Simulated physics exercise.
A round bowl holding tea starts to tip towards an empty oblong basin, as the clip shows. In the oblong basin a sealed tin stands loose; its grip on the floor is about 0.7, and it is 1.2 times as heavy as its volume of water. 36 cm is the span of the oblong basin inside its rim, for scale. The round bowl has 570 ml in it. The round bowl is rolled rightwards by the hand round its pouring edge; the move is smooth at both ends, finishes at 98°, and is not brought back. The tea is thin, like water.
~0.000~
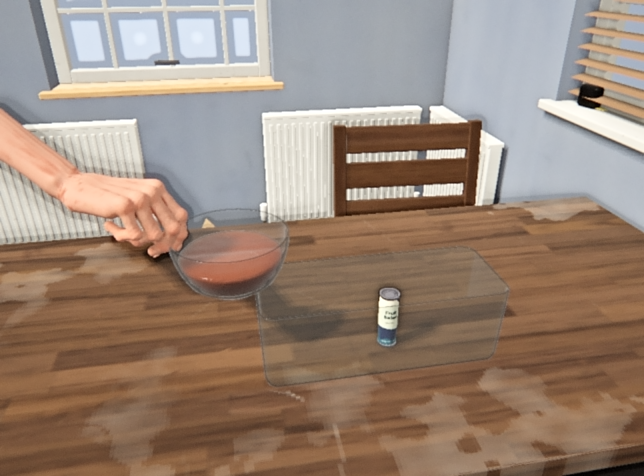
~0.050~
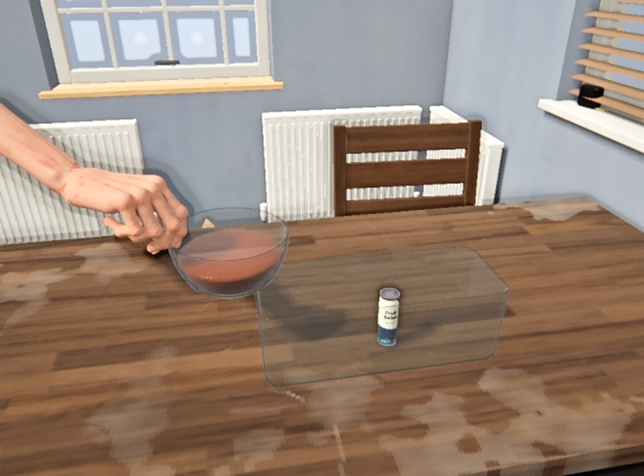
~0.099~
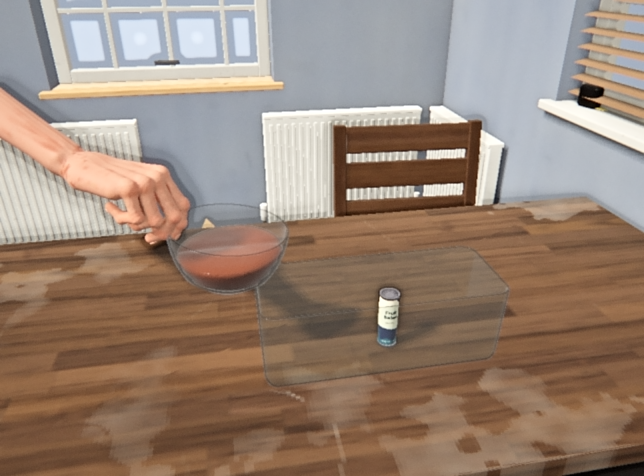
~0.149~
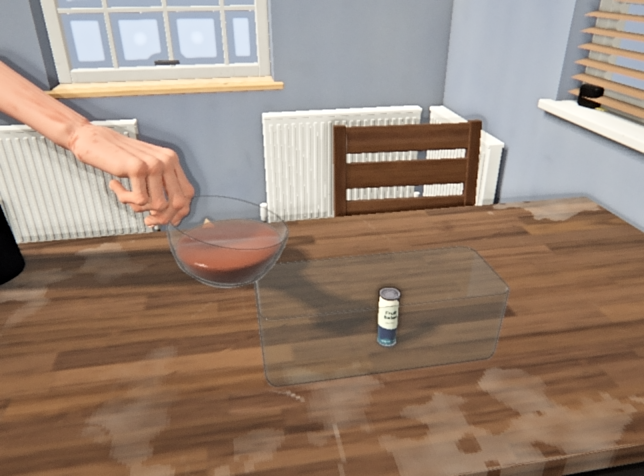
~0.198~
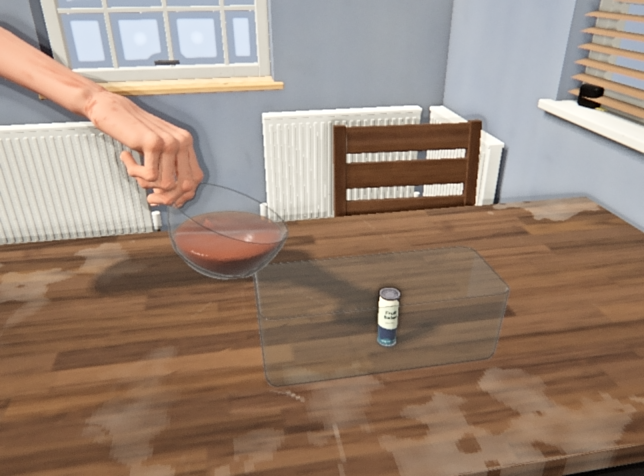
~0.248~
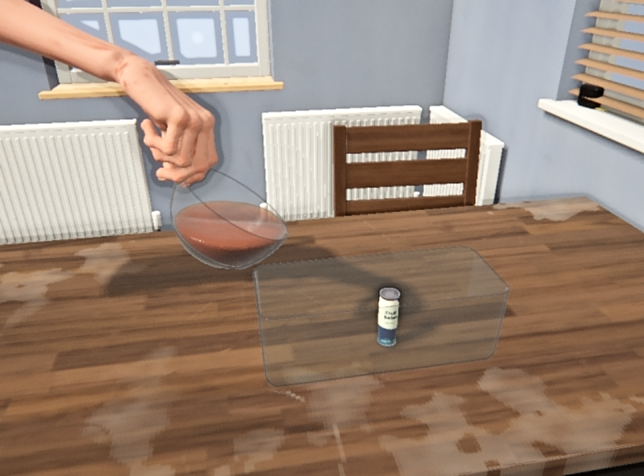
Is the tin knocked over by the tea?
It goes down.
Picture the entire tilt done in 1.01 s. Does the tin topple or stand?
The tin stays on its base.
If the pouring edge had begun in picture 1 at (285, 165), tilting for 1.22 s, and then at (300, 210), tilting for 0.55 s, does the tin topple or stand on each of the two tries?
Trial 1 - tin stays standing; trial 2 - tin tips.
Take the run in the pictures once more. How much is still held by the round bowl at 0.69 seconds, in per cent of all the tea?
About 1 percent.
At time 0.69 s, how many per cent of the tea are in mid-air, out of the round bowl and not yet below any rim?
Close to 10 per cent.
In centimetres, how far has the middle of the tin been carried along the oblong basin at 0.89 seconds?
The tin is about 7 cm from where it started.
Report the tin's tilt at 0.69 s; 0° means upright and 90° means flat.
It leans about 5° from upright.
By 0.50 s the tilt is 92° and 36 per cent is still to pour; the tin stands where it began.
By 0.69 s the tilt is 98° and 1 per cent is still to pour; the tin stands 2 cm from where it began.
By 0.89 s the tilt is 98° and 0 per cent is still to pour; the tin leans 49°.
By 1.10 s the tilt is 98° and 0 per cent is still to pour; the tin lies on its side.
At rest the tin lies on its side.
